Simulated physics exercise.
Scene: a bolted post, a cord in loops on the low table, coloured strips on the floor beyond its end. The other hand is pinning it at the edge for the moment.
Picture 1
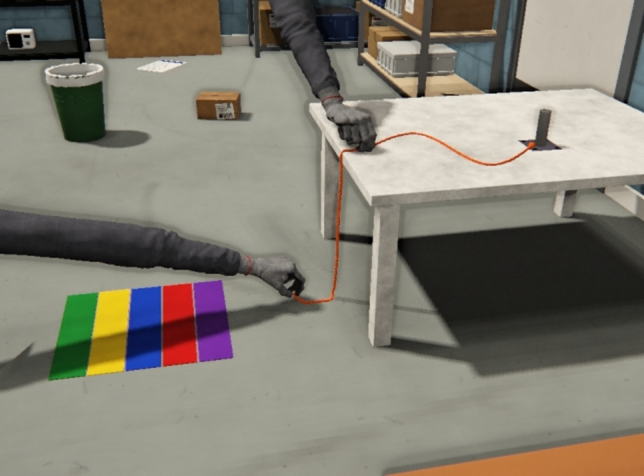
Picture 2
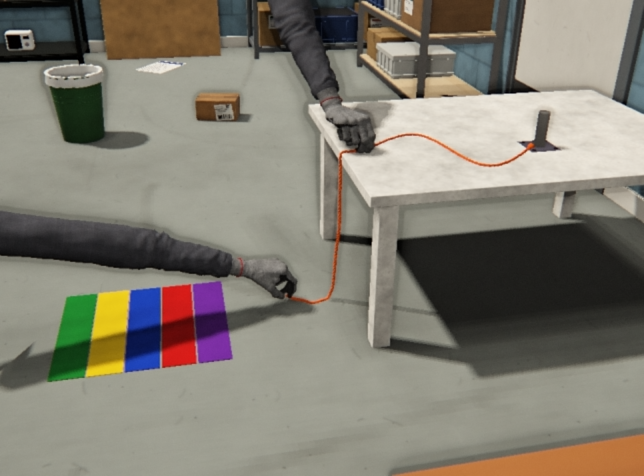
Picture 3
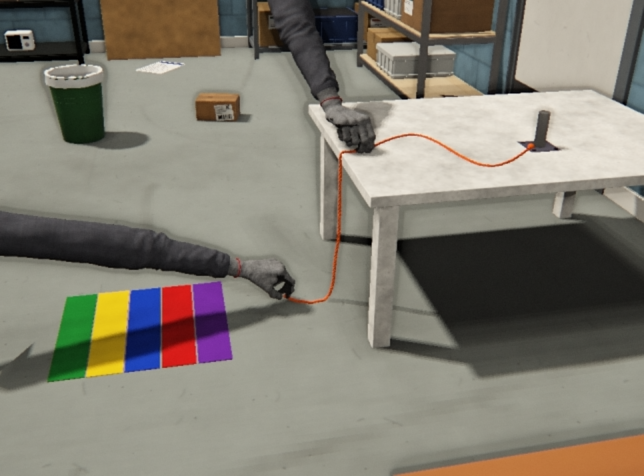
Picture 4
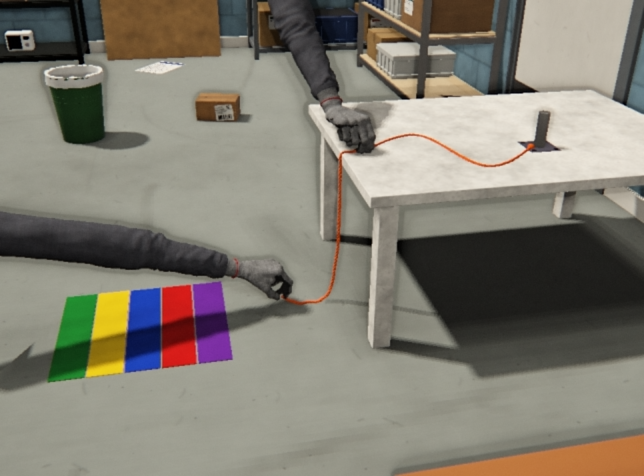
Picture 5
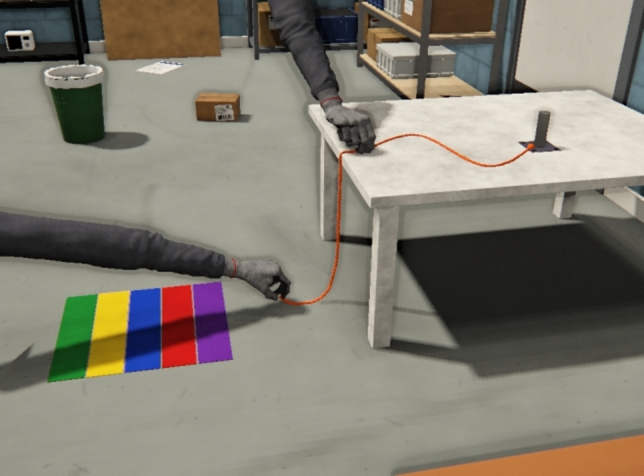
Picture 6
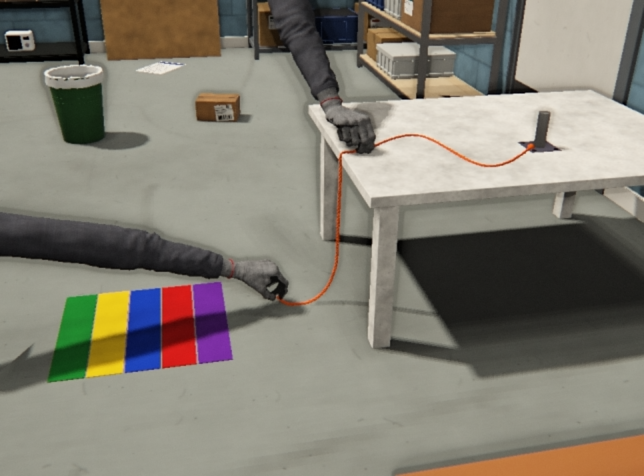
The clip opens with one gloved hand pressing an orange cord at the edge of a white table while another holds its lower end, right of the green, yellow, blue, red and purple strips. The lower hand shifts slightly left, drawing the cord's end with it, while the upper hand stays still.
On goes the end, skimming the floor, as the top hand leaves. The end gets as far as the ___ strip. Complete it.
The end gets as far as the green strip.
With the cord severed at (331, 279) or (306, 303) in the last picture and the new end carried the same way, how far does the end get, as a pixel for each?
In order, about (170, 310) and about (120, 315).
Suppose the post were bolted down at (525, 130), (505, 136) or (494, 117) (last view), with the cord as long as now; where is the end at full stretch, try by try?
Approximate pixels in order: (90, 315), (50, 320), (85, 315).
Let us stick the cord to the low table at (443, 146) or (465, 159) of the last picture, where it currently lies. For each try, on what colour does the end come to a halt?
It would be blue, then yellow.
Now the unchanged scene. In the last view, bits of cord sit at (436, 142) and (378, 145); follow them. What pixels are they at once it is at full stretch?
About (376, 154), and the other about (300, 183).
A little later, end near (144, 311); over blue.
Next, end near (100, 316); over yellow.
When it is tight, end near (73, 319); over green. It halts on the green strip.
